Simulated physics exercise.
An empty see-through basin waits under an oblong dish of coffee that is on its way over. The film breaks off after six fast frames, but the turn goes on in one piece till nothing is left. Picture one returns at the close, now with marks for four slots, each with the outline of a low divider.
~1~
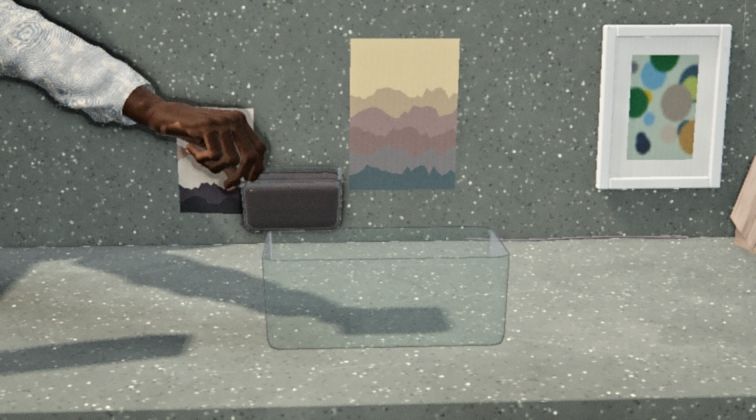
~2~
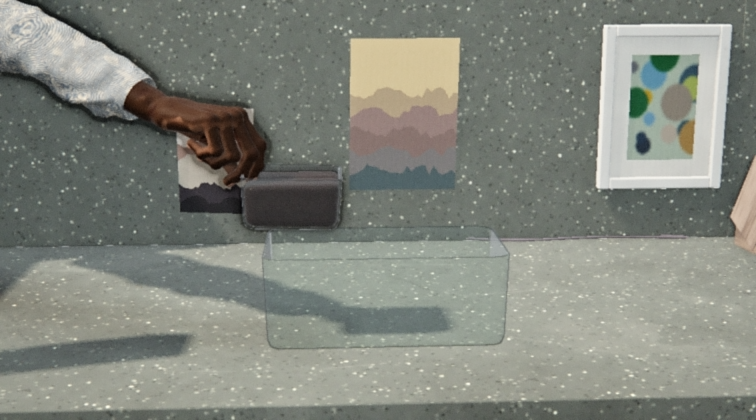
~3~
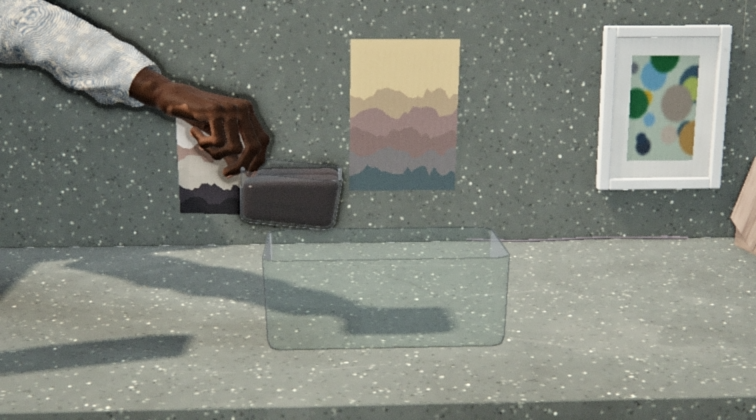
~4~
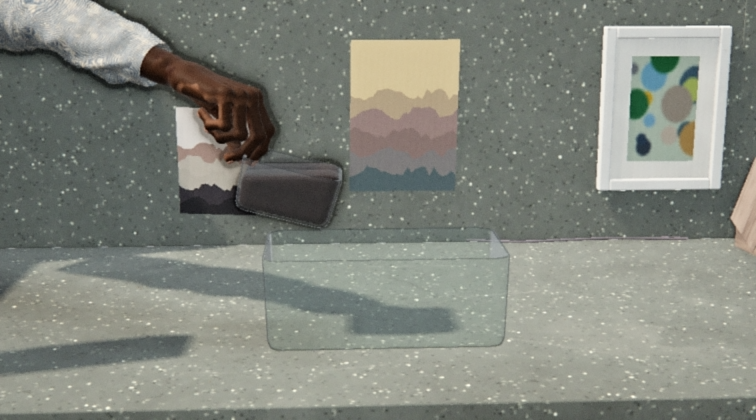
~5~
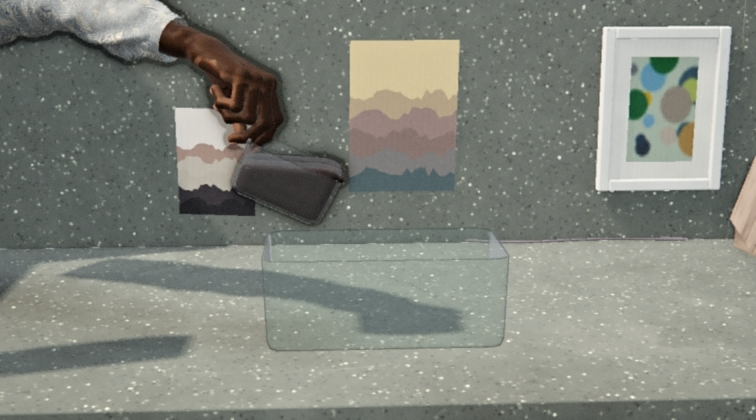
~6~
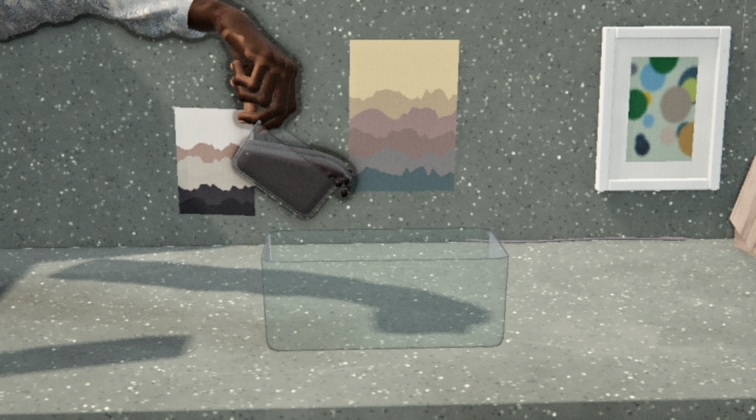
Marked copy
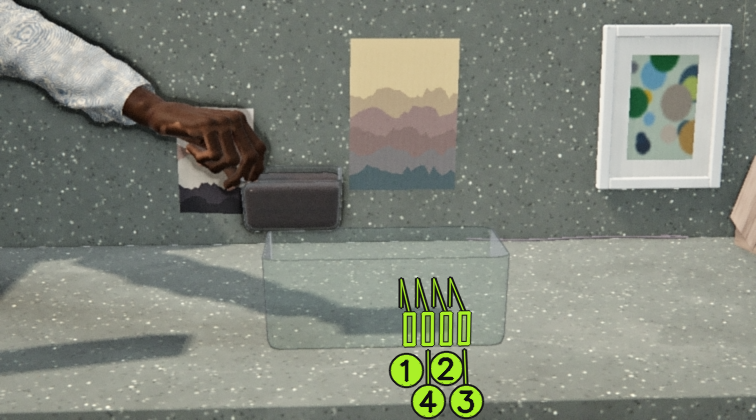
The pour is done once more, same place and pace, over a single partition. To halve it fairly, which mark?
Go for 4.
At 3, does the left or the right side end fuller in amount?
The left side.
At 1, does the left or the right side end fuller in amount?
The right one.
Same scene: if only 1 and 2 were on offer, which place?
1.
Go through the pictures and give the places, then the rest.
In the first frame, upright, lip at (339, 172); basin from (267, 348) to (504, 343); nothing has left yet.
In the second frame, upright, lip at (339, 172); nothing has left yet.
In the third frame, tipped about 7°, lip at (339, 173); nothing has left yet.
In the fourth frame, tipped about 15°, lip at (340, 174); coffee is over the lip, down to (336, 172).
In the fifth frame, tipped about 25°, lip at (339, 174); coffee is over the lip, down to (339, 174).
In the sixth frame, tipped about 37°, lip at (339, 174); coffee is over the lip, down to (345, 189).
In lime, 1 at (409, 351); 2 at (446, 350); 3 at (464, 350); 4 at (428, 350).
If 1 is chosen, about 30 % ends left of the wall and 66 % right of it; 4 % is lost outside.
If 2 is chosen, about 78 % ends left of the wall and 19 % right of it; 3 % is lost outside.
If 3 is chosen, about 90 % ends left of the wall and 6 % right of it; 4 % is lost outside.
If 4 is chosen, about 49 % ends left of the wall and 45 % right of it; 5 % is lost outside.
